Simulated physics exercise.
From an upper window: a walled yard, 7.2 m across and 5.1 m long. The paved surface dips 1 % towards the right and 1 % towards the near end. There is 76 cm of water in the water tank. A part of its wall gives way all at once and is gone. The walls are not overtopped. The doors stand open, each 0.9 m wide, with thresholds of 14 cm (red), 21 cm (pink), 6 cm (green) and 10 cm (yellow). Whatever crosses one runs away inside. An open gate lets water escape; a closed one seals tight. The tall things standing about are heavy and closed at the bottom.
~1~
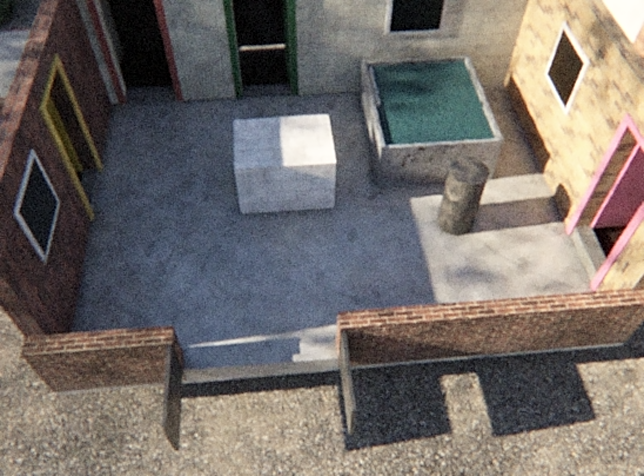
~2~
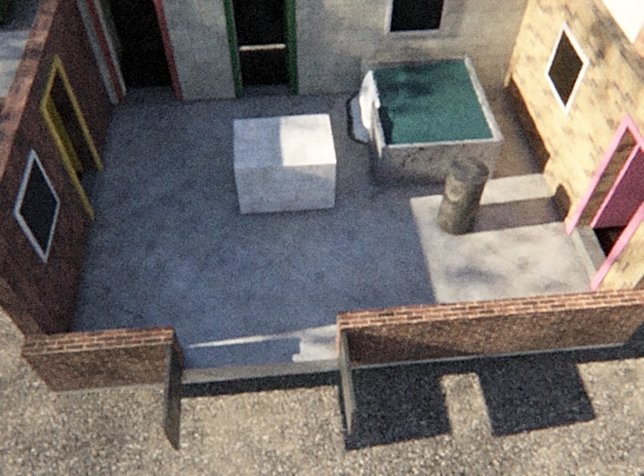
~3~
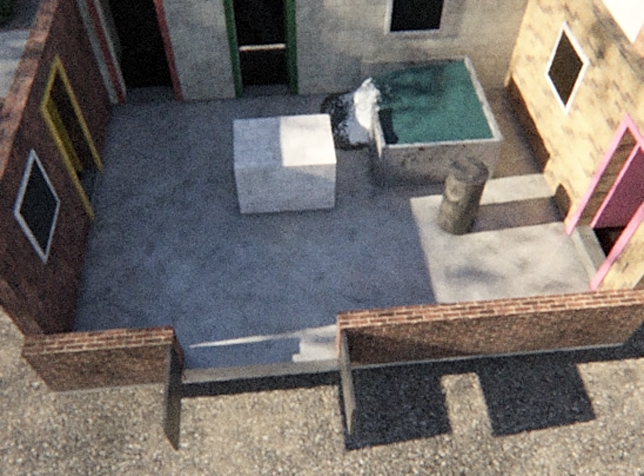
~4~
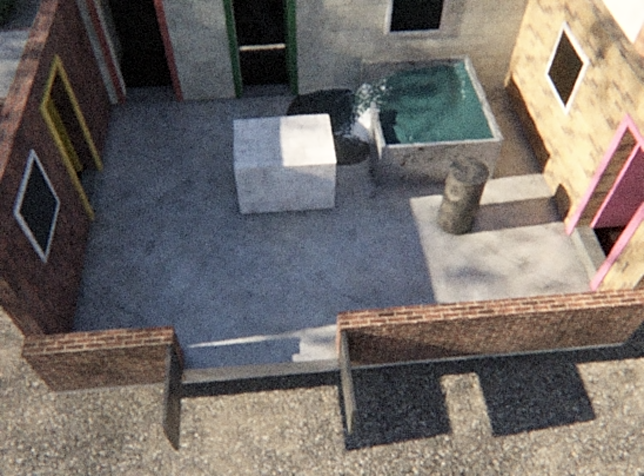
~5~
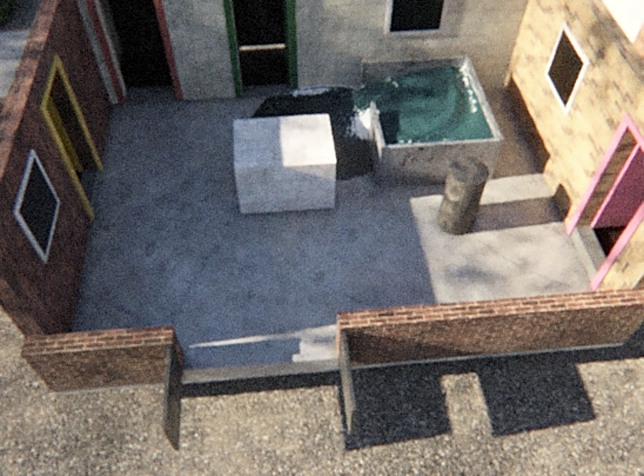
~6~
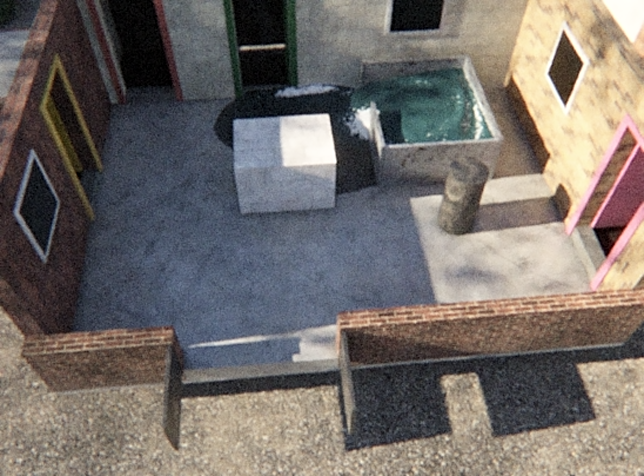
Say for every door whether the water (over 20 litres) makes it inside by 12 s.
Within that time: At the red door it exceeds the limit; at the pink door it stays under the limit; at the green door it passes the limit; at the yellow door it exceeds the limit.
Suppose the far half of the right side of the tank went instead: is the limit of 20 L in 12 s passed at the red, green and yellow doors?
Against that limit: Red not over, green below, yellow not over.
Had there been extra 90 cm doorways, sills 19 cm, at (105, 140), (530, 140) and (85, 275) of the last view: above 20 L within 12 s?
In turn: Above, under, under.
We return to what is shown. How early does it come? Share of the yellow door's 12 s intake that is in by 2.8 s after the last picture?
About 60 per cent.
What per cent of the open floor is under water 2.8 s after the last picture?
About 45 per cent.
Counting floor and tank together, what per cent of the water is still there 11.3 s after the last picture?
Some 70 per cent remains.
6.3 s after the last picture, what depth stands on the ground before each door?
Depths in cm: Red 11, pink 0, green 6, yellow 11.
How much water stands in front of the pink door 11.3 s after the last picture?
About 10.5 cm.
Then, 0.7 s after the last picture water covers 30 % of the floor and is deepest (38 cm) near (355, 113); red door 8 cm at the sill, 0 L in, pink door not reached, green door 16 cm at the sill, 14 L in, yellow door not reached.
Then, 1.5 s after the last picture water covers 30 % of the floor and is deepest (44 cm) near (118, 132); red door 11 cm at the sill, 0 L in, pink door not reached, green door 13 cm at the sill, 44 L in, yellow door 22 cm at the sill, 11 L in.
Then, 2.8 s after the last picture water covers 45 % of the floor and is deepest (27 cm) near (67, 362); red door 23 cm at the sill, 30 L in, pink door not reached, green door 10 cm at the sill, 67 L in, yellow door 20 cm at the sill, 86 L in.
Then, 6.3 s after the last picture water covers 75 % of the floor and is deepest (20 cm) near (124, 358); red door 11 cm at the sill, 70 L in, pink door not reached, green door 6 cm at the sill, 82 L in, yellow door 11 cm at the sill, 139 L in.
Then, 11.3 s after the last picture water covers 95 % of the floor and is deepest (12 cm) near (605, 320); red door 4 cm at the sill, 70 L in, pink door 10 cm at the sill, 0 L in, green door 6 cm at the sill, 90 L in, yellow door 5 cm at the sill, 140 L in.
